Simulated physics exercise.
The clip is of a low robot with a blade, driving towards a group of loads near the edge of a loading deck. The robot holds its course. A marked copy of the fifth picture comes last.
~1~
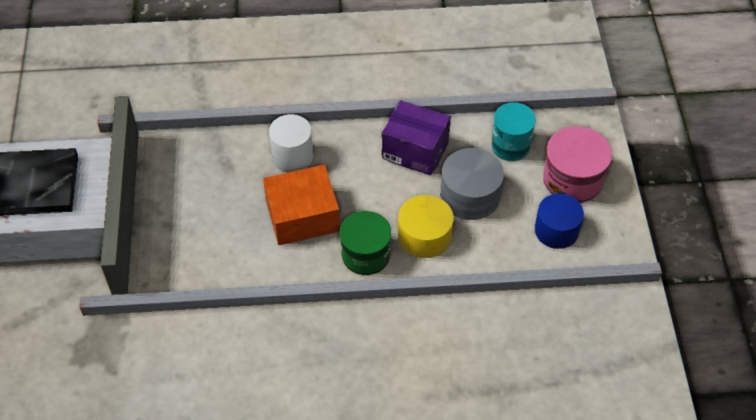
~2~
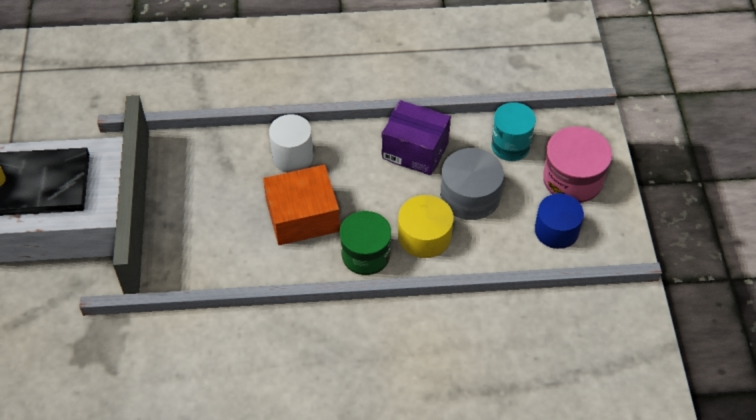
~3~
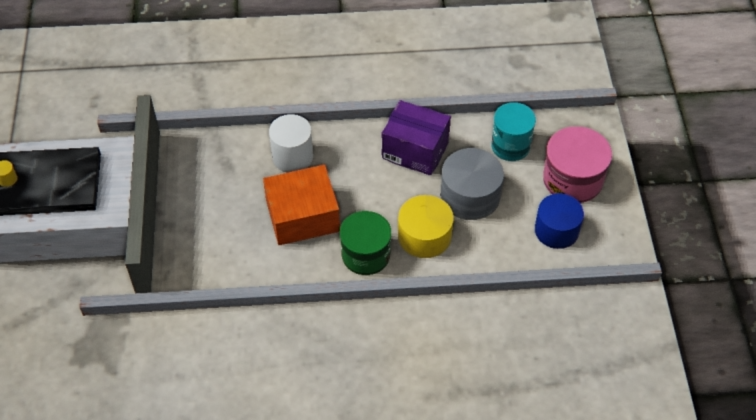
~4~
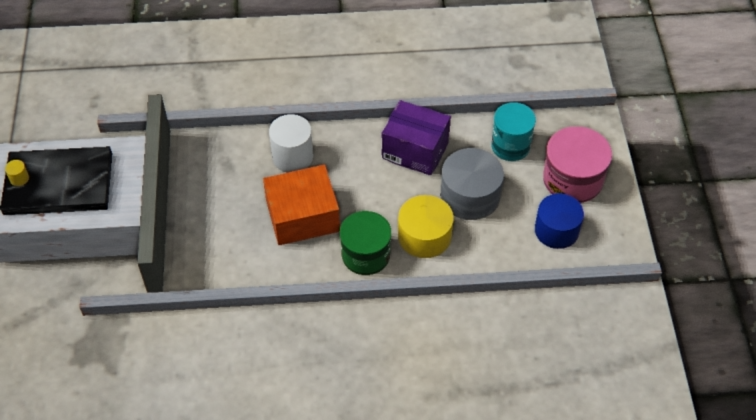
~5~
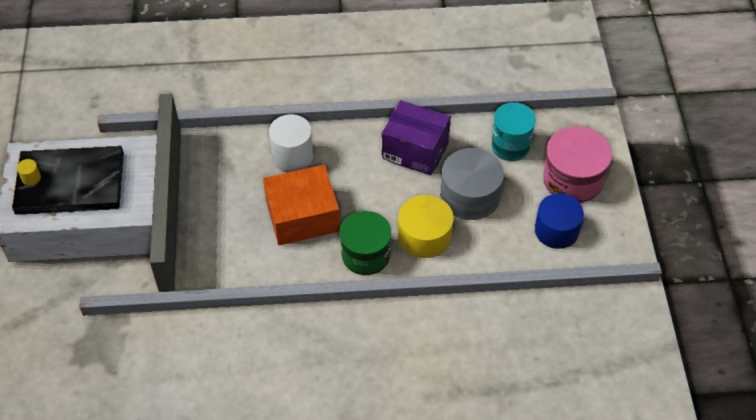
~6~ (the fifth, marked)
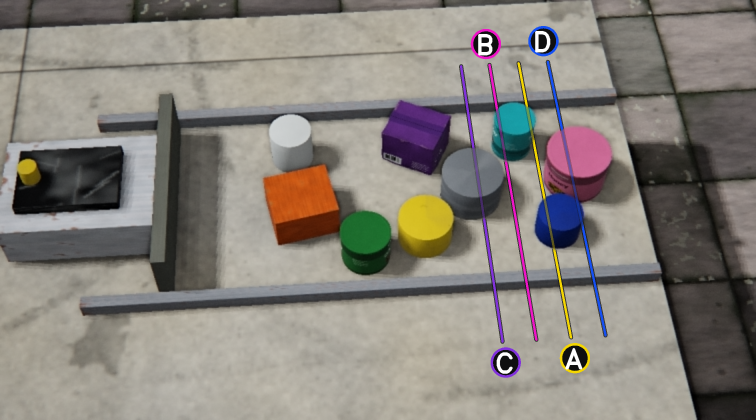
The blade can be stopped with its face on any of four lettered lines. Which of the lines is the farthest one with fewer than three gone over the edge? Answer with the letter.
Up to line B.
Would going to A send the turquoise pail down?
By then, yes.
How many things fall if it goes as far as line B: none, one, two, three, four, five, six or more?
In all, one.
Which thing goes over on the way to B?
The pink pail goes over.
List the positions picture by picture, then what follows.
The first frame shows robot (30, 181); orange crate (302, 205); yellow canister (425, 227).
The second frame shows robot (42, 180); turquoise pail (513, 133).
The third frame shows robot (53, 179); blue canister (558, 221).
The fourth frame shows robot (66, 179); green pail (366, 243).
The fifth frame shows robot (77, 178); pink pail (577, 166); orange crate (302, 205); yellow canister (425, 227).
On the copy, A at (543, 188); B at (511, 190); C at (480, 192); D at (574, 187).
On B. First, robot (204, 171); green pail (369, 247); white canister (316, 143).
Then, robot (330, 164); turquoise pail (530, 131); grey canister (512, 182).
Finally, robot (427, 159); pink pail over the edge; turquoise pail (619, 119); one fallen.
By contrast, A drops three; C is within the limit but short; D drops six.
